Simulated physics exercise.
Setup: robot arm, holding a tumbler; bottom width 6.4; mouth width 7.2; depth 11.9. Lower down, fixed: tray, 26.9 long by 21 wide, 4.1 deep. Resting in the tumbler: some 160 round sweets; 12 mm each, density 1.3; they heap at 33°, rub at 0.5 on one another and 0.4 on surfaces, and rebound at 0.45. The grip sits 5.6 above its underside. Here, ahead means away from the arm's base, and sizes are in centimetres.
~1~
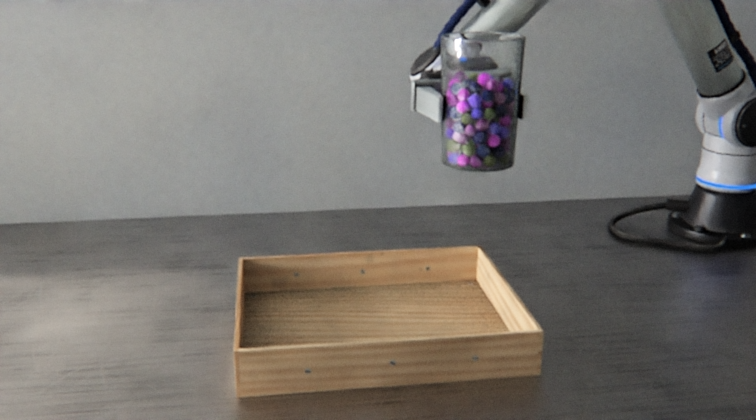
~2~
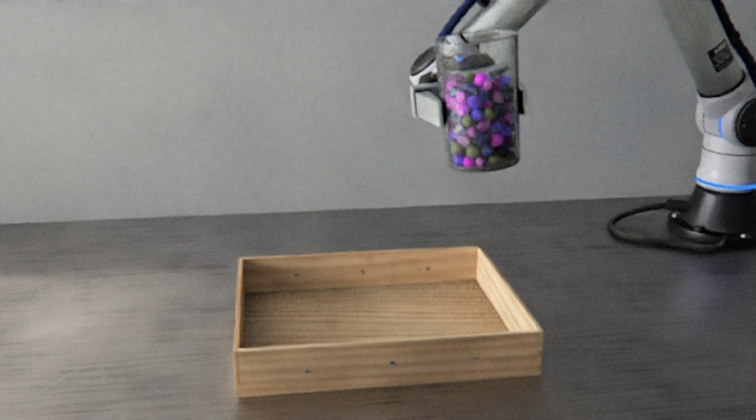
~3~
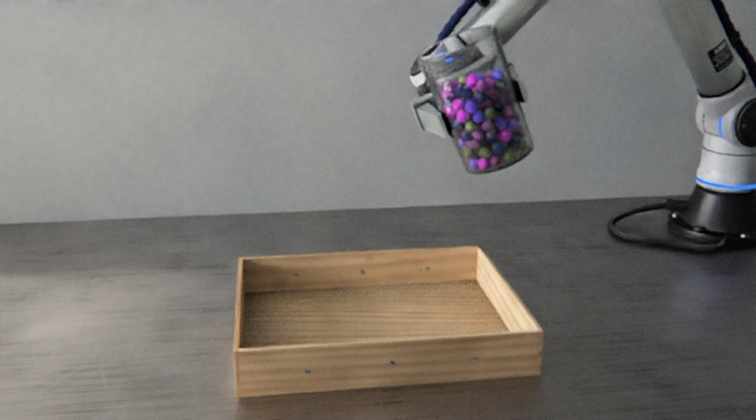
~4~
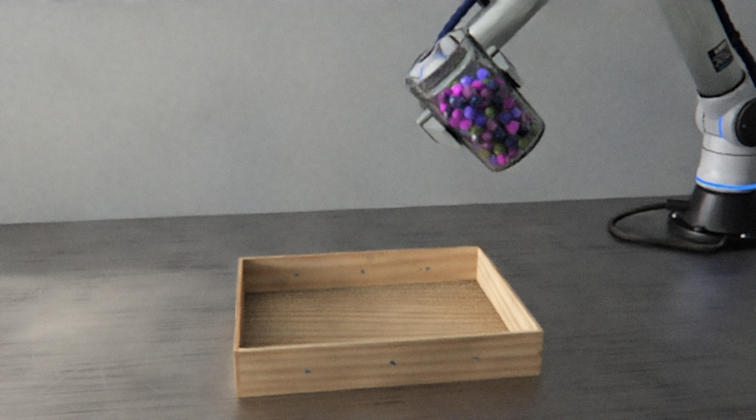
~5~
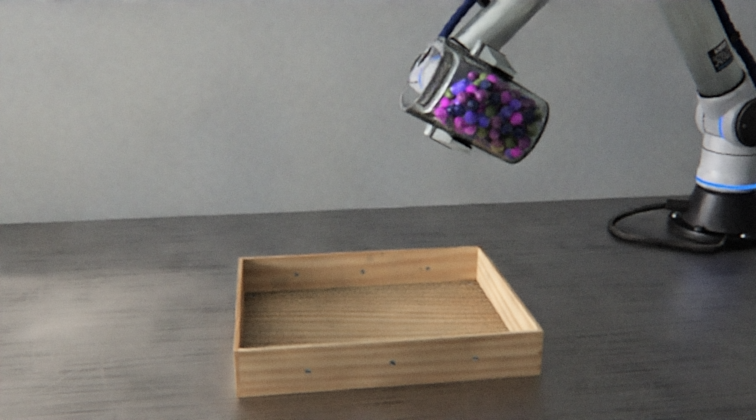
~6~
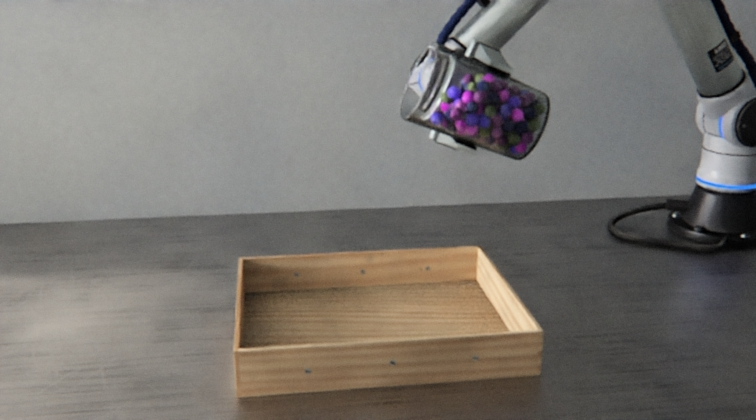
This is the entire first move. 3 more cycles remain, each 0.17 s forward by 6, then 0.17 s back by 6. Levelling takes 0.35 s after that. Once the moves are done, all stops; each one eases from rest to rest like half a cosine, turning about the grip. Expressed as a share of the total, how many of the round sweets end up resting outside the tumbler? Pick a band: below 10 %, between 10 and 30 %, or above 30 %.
The share falls between 10 and 30 %.
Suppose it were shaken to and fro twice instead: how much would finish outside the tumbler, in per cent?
In that case, some 10 per cent.
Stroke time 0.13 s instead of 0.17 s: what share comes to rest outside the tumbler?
In that case some 40 per cent.
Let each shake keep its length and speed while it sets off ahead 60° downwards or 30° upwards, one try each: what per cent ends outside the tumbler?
Estimates, in order: 0 % then 30 %.
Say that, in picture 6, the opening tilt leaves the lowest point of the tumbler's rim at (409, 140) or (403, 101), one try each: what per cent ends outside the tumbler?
I'd put them at some 75 and 5 in a hundred.
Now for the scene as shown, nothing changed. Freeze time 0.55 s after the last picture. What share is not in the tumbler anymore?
5 %.
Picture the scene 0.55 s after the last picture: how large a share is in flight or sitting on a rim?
Estimated fraction: Near 0 %.
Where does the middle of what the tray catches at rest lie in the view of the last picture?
It sits close to (387, 324).
Then, 0.55 s on, tilted 67° forward, highest piece 25 above the table; 147 in the tumbler, 9 in the tray.
Then, 1.10 s on, tilted 60° forward, highest piece 24 above the table; 129 in the tumbler, 20 in the tray, 7 in flight or on a rim.
Then, 1.57 s on, level, highest piece 25 above the table; 129 in the tumbler, 27 in the tray.
Then, 2.62 s on, level, highest piece 25 above the table; 129 in the tumbler, 27 in the tray.
In the end, 129 in the tumbler, 27 in the tray. That is 17 % outside the tumbler.
